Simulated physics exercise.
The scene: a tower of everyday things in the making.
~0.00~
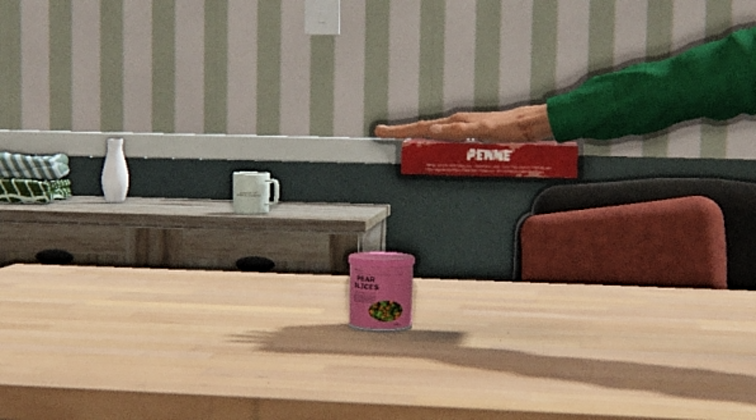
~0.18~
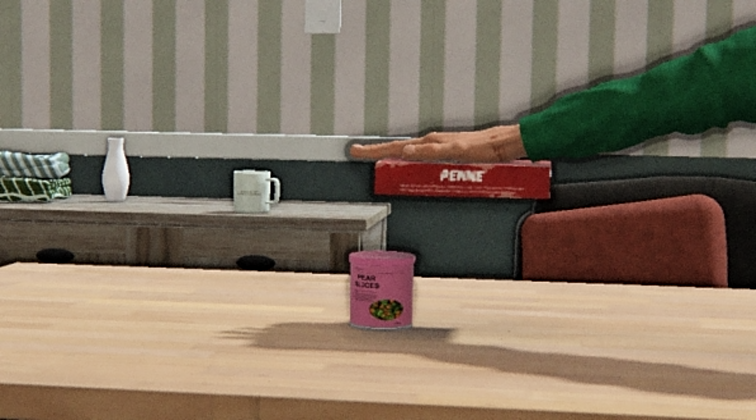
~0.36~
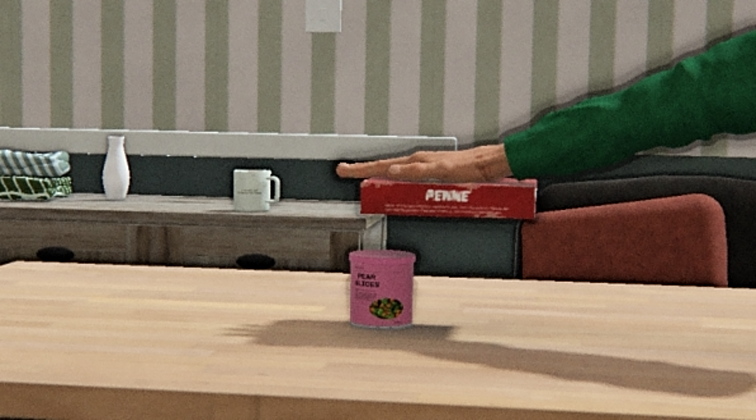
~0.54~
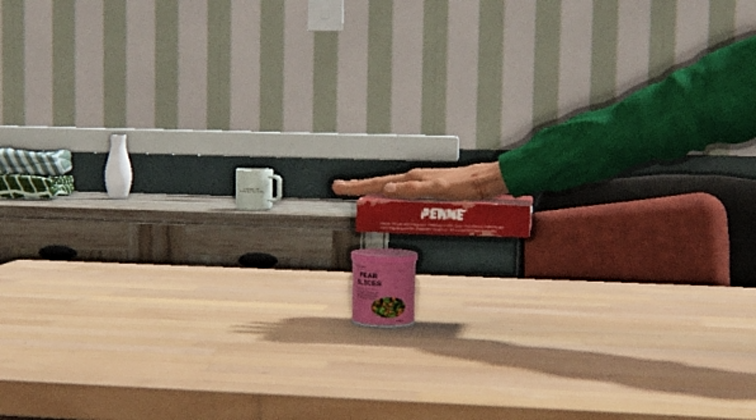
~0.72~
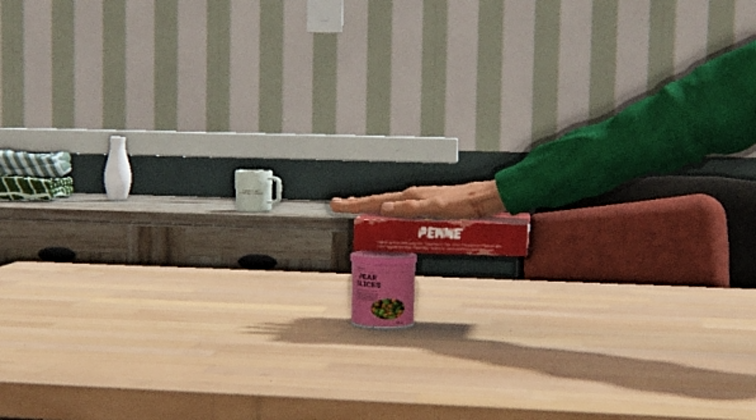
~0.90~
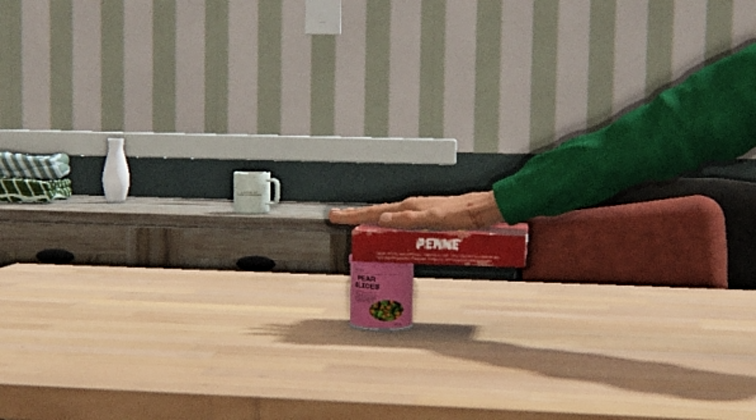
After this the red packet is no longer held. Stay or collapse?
The pile comes apart.
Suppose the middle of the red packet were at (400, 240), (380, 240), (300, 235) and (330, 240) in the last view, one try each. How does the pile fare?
First, it stays up; second, it stays up; third, it gives way; fourth, it comes apart.
By 1.10 s, red packet tilted by 18° near (447, 252).
By 1.20 s, red packet tilted by 39° near (446, 262).
By 1.40 s, red packet tilted by 41° near (445, 264).
When it is over (2.0 s), lying over in the pile, red packet; pink pot as before. End places, in pixels of the last picture, red packet near (446, 264). The pile gives way.
